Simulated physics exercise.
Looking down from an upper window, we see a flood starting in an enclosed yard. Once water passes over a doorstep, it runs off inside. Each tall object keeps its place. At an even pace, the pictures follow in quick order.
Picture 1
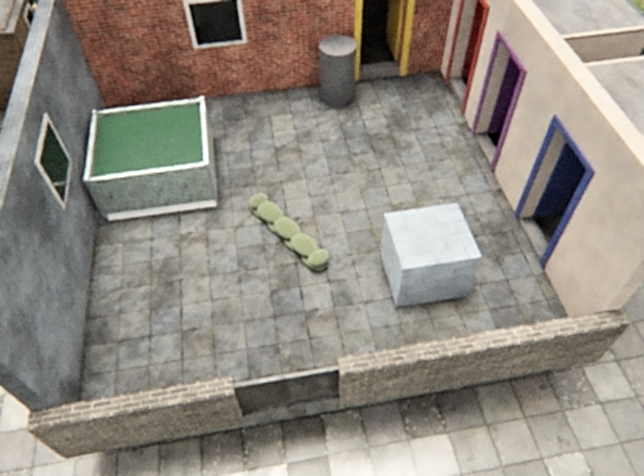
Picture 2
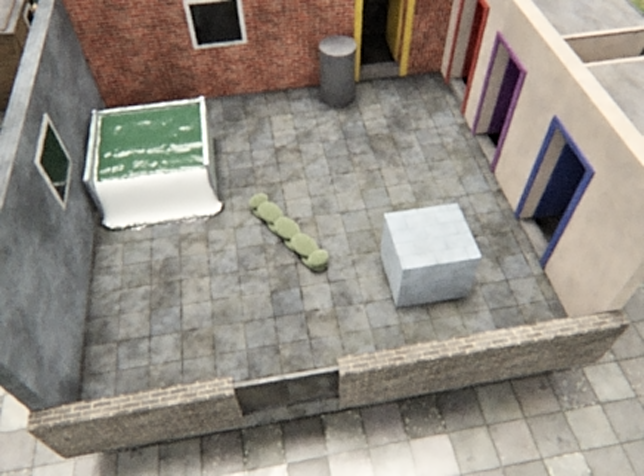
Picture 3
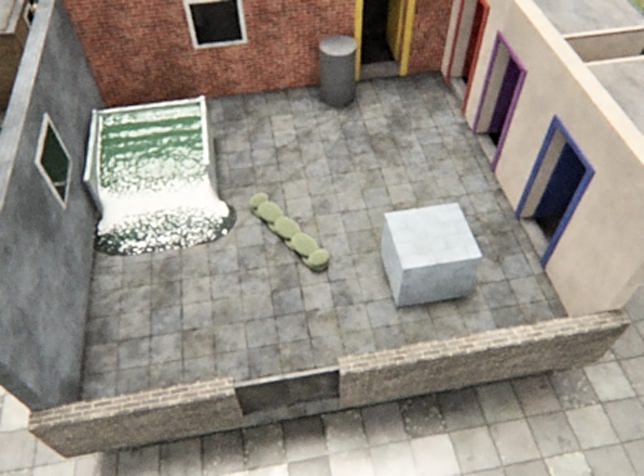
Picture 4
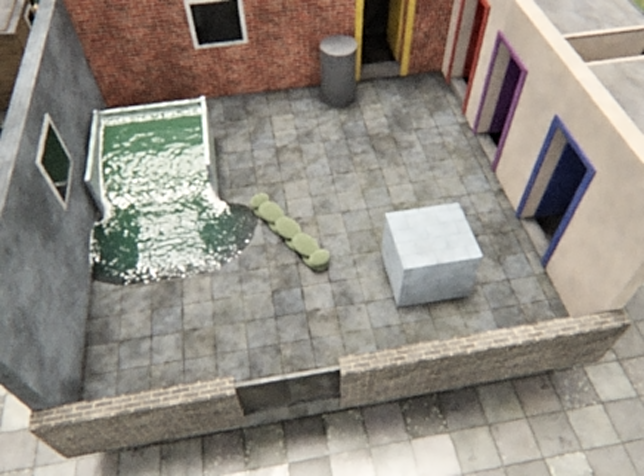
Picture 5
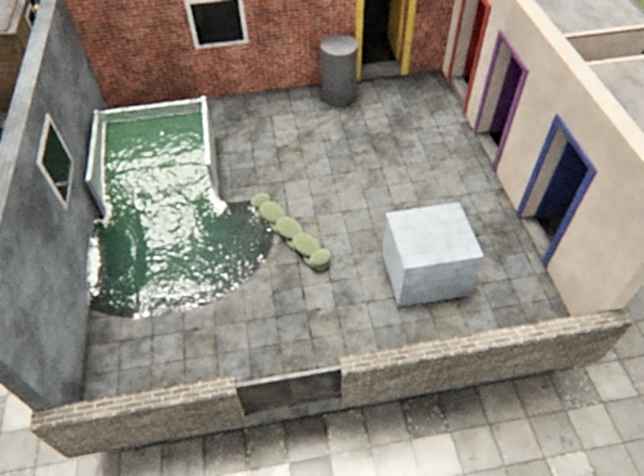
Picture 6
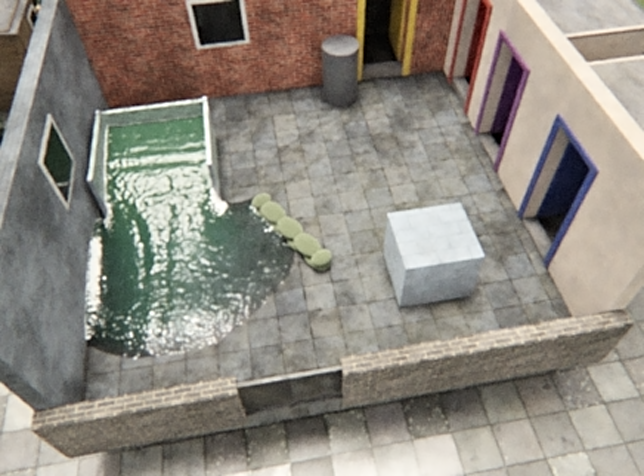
An enclosed yard paved in grey stone is seen from above, from a fixed upper viewpoint. A white-rimmed tank of green water stands by the grey left wall, with a row of rounded green bushes mid-yard, a pale block, a grey cylinder near the brick wall, and yellow, red, purple and blue doorframes. Water pours from the tank's front, foaming white, then spreads steadily forward in a widening green pool alongside the bushes.
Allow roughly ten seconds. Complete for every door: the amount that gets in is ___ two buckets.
Red door: At most; yellow door: At most; purple door: At most; blue door: More than.
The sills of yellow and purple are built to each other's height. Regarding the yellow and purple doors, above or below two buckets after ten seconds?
Then: Yellow door goes over; purple door lets less in.
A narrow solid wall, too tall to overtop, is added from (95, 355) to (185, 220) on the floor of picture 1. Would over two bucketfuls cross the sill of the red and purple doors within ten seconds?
Door by door: Red does not exceed the limit, purple does not exceed the limit.
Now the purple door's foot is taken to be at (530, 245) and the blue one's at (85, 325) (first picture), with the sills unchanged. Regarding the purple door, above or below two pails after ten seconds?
So then the purple door tops it.
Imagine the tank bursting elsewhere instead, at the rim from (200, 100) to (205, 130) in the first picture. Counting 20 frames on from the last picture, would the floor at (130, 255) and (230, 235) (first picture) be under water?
Going through them in order, the first ends up left dry and the second left dry.
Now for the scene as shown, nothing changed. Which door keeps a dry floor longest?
Answer - the one in yellow.
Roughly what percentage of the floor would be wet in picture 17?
About 35 in a hundred.
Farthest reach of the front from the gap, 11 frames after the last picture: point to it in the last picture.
About (491, 356).
A moment on, water covers 30 % of the floor; the red door not reached, the yellow door not reached, the purple door not reached, the blue door not reached.
Next, water covers 35 % of the floor; the red door not reached, the yellow door not reached, the purple door not reached, the blue door not reached.
Then, water covers 40 % of the floor; the red door not reached, the yellow door not reached, the purple door not reached, the blue door wet at the sill, nothing in.
Later, water covers 80 % of the floor; the red door wet at the sill, nothing in, the yellow door not reached, the purple door wet at the sill, nothing in, the blue door over two buckets in.
In the end, water covers 95 % of the floor; the red door wet at the sill, nothing in, the yellow door wet at the sill, nothing in, the purple door wet at the sill, nothing in, the blue door far over two buckets in.
